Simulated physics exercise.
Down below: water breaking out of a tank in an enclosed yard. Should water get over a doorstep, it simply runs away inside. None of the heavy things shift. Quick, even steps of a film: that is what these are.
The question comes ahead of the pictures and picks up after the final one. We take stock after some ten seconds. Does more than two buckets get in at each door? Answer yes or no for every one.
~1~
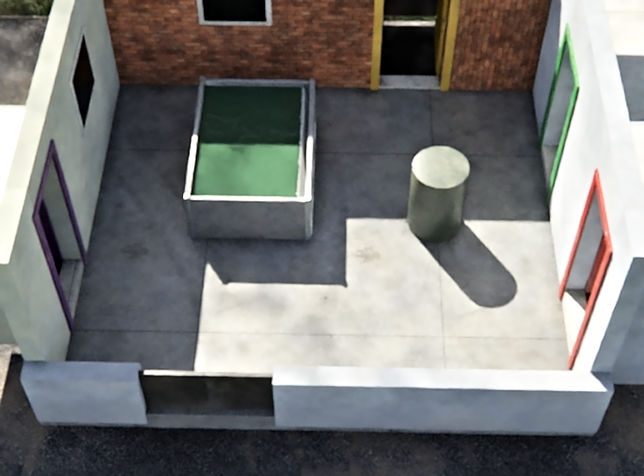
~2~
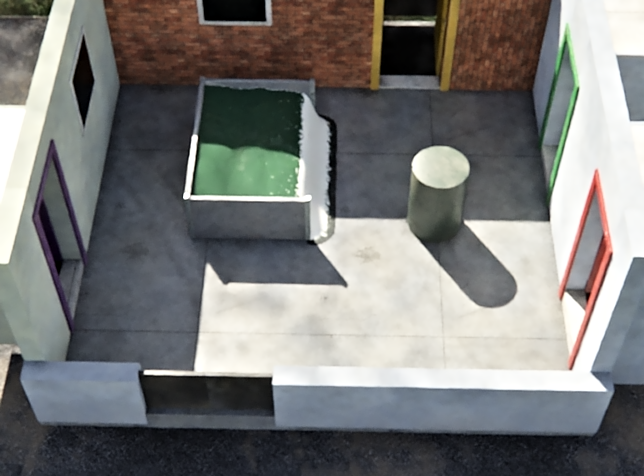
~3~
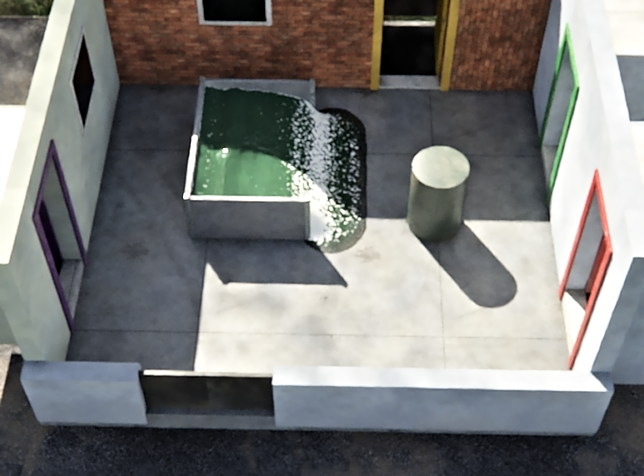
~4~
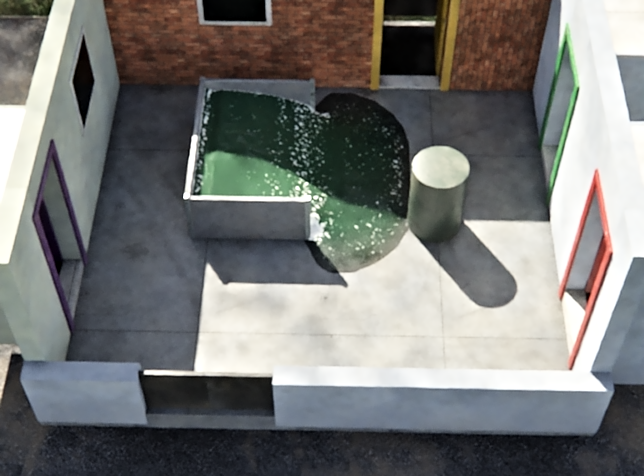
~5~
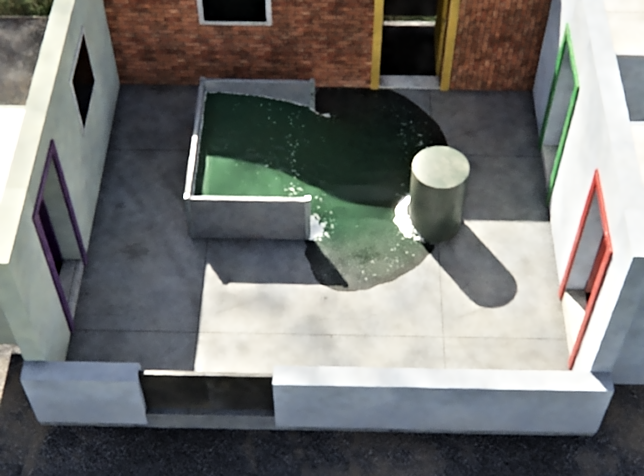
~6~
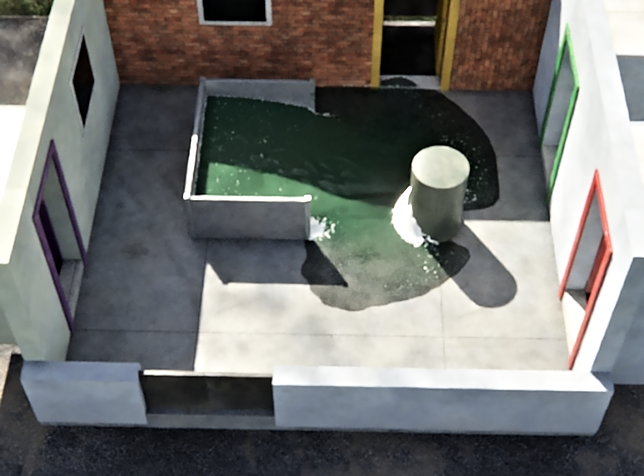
Green door: Yes, purple door: No, yellow door: Yes, red door: No.
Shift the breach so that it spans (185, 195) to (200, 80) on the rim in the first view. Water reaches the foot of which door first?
It's the purple-painted one.
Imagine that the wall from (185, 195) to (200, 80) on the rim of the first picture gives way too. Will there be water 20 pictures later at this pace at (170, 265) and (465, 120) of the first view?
Taking the two points in order, the first is waterlogged and the second is waterlogged.
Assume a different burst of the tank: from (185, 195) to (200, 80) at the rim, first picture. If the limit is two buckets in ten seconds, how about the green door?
Green door: Under the line.
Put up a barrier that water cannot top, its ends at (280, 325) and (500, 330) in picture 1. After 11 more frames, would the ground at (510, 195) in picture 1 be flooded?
My call for that spot - a puddle.
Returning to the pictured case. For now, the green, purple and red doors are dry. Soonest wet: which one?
Result: The one in green is first.
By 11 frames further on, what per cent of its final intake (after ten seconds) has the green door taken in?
Result: 65 % of the ten-second total.
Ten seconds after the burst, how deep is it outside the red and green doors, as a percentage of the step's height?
The first comes to about 20 percent, the second to about 50 percent.
A moment on, water covers 40 % of the floor; the green door over two buckets in, the purple door not reached, the yellow door under two buckets in, the red door not reached.
Next, water covers 50 % of the floor; the green door far over two buckets in, the purple door not reached, the yellow door over two buckets in, the red door wet at the sill, nothing in.
Then, water covers 55 % of the floor; the green door far over two buckets in, the purple door not reached, the yellow door far over two buckets in, the red door wet at the sill, nothing in.
Later, water covers 80 % of the floor; the green door far over two buckets in, the purple door not reached, the yellow door far over two buckets in, the red door wet at the sill, nothing in.
In the end, water covers 95 % of the floor; the green door far over two buckets in, the purple door wet at the sill, nothing in, the yellow door far over two buckets in, the red door wet at the sill, nothing in.
